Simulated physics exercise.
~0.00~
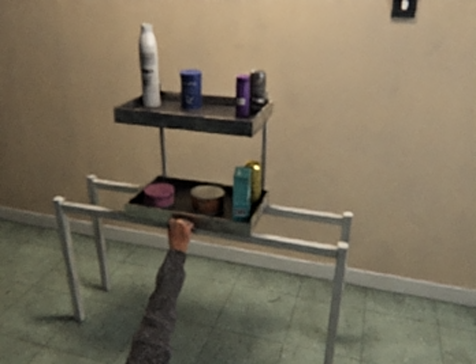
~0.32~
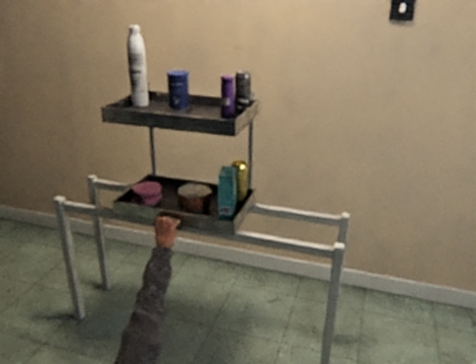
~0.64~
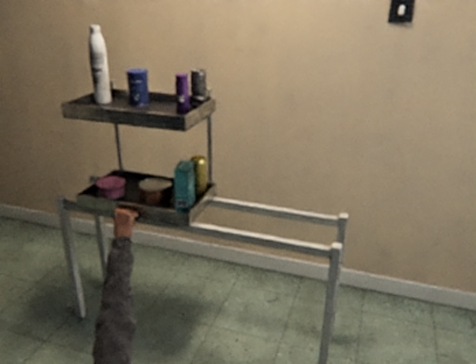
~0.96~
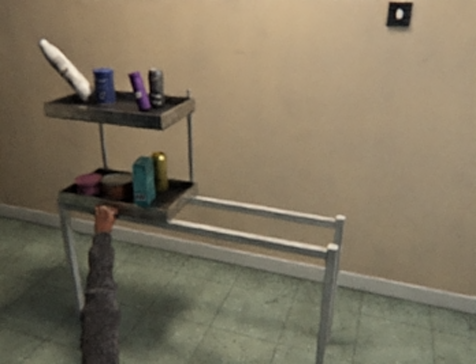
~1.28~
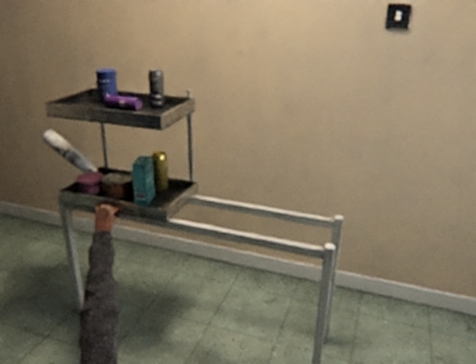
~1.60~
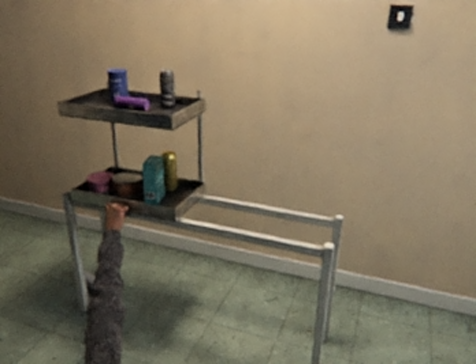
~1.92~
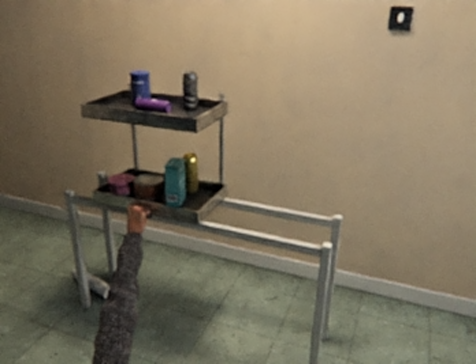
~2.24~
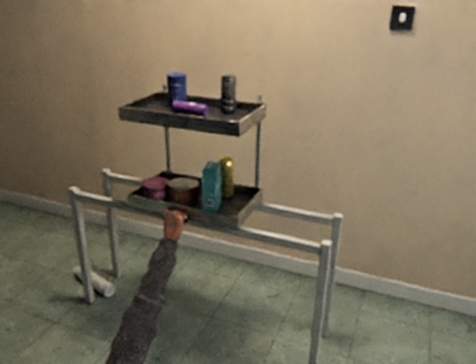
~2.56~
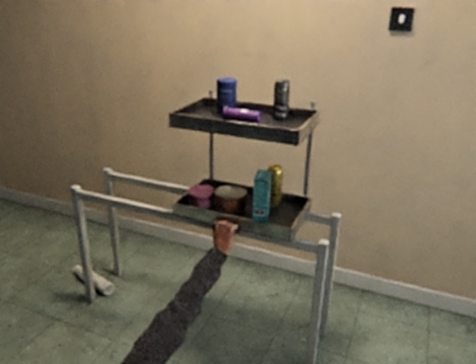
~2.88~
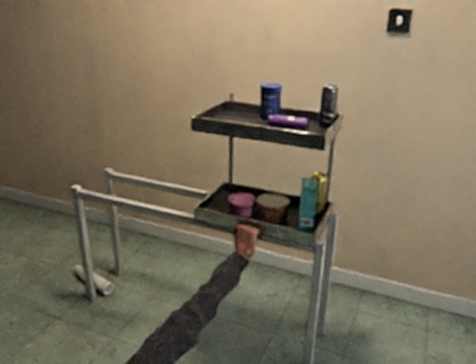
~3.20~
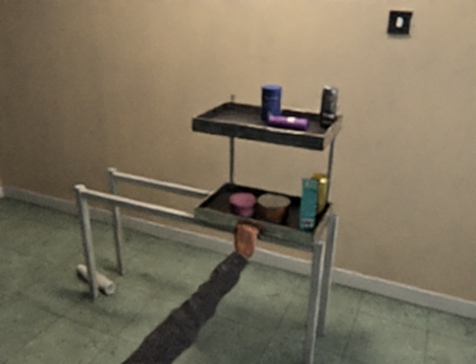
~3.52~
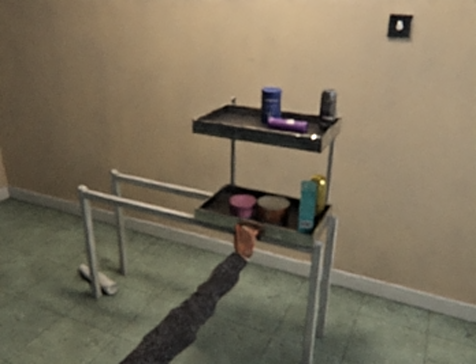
The clip opens on a dark two-tiered tray unit resting on pale metal rails, with a gloved or sleeved arm gripping its lower tray, which holds tubs, a turquoise carton and a yellow can. The arm pushes the unit left until it stops at the end of the rails. On the upper tray the white bottle tips and falls off the left side, while the purple shaker topples beside the blue tin. The arm then moves the unit right to the opposite end. It finishes there, the bottle lying on the floor, the shaker on its side, and the rest upright.
